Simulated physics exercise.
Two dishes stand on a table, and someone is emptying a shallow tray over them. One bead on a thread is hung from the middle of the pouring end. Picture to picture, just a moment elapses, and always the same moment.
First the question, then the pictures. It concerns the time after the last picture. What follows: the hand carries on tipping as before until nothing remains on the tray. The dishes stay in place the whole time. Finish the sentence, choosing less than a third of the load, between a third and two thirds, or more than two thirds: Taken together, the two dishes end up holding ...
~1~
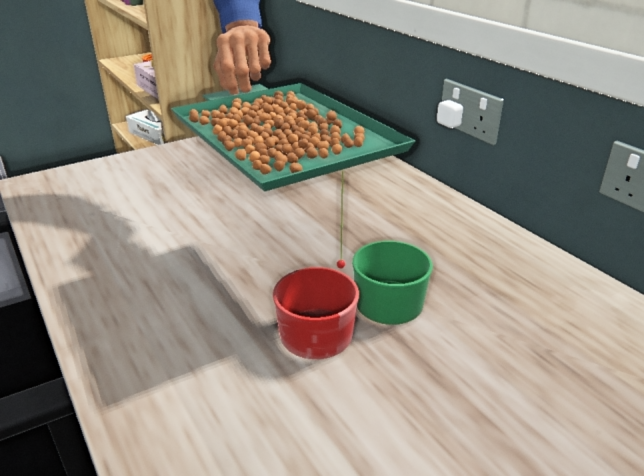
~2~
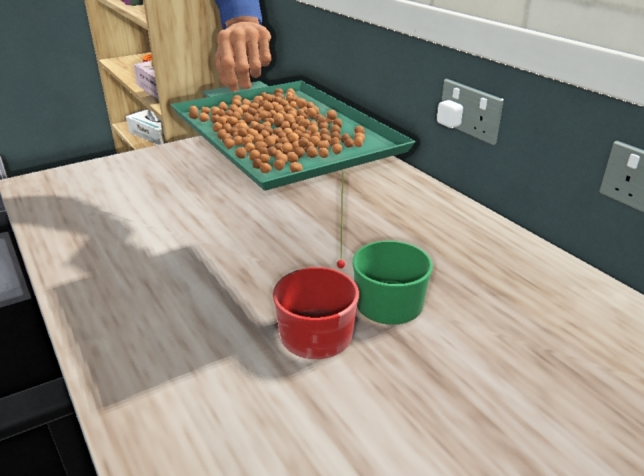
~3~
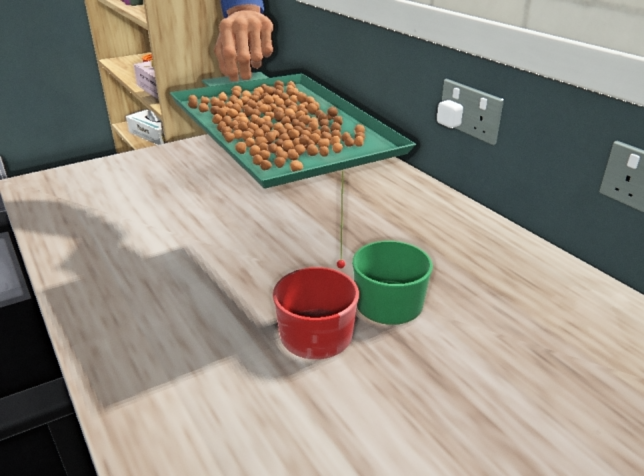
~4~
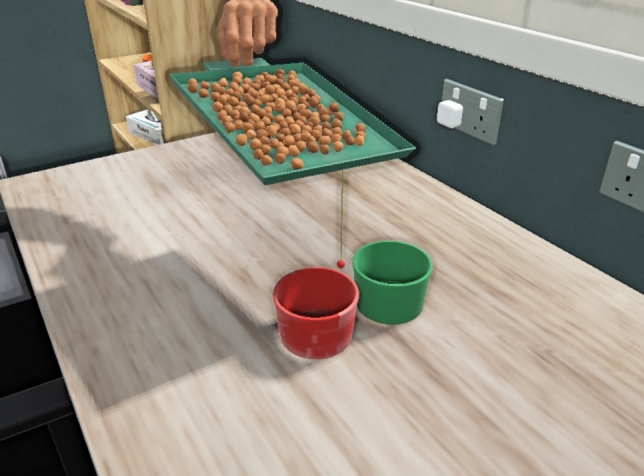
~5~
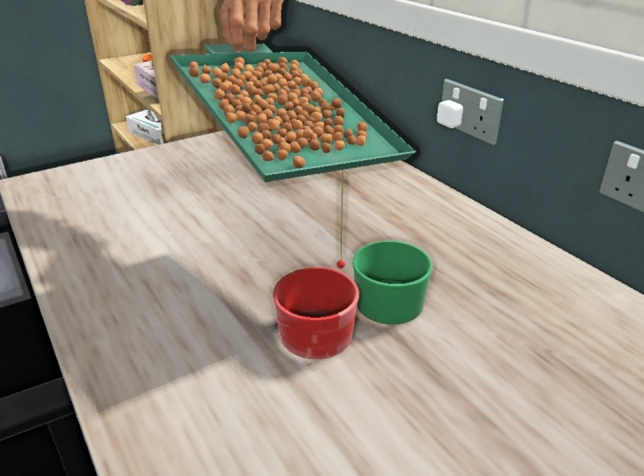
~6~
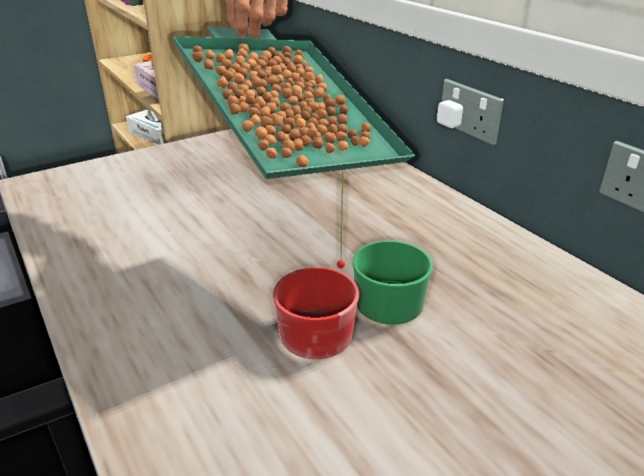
Taken together, the two dishes end up holding between a third and two thirds of the load.
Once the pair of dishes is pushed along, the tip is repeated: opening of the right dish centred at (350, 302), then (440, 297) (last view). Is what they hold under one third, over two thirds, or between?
At the first place below one third, at the second under a third.
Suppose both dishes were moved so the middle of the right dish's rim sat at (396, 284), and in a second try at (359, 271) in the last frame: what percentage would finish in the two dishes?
40 per cent the first time, 20 per cent the second time.
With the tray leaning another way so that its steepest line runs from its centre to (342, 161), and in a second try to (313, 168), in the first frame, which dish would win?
Point by point: The right side, then the left side.
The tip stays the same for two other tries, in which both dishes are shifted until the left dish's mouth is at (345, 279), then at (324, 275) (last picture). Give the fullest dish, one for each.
In the first try it is the one to the right, in the second it is the one to the right.
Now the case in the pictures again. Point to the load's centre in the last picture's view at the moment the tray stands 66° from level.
The middle of the pieces shows up near (388, 158).
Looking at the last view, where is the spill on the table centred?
I'd put the middle at roughly (464, 315).
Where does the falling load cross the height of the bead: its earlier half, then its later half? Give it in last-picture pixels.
Near (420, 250) to start, and near (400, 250) afterwards.
Shortly afterwards, tray tipped steeply; near two thirds on the tray; a little in the right dish; a little outside both; near a quarter in the air.
Next, tray tipped past a quarter turn; near half in the right dish; near half outside both; only a few in the air.
Some moments later, tray tipped past a quarter turn; near half in the right dish; near half outside both.
In the end, tray tipped past a quarter turn; none at all in the left dish; near half in the right dish; near half outside both.
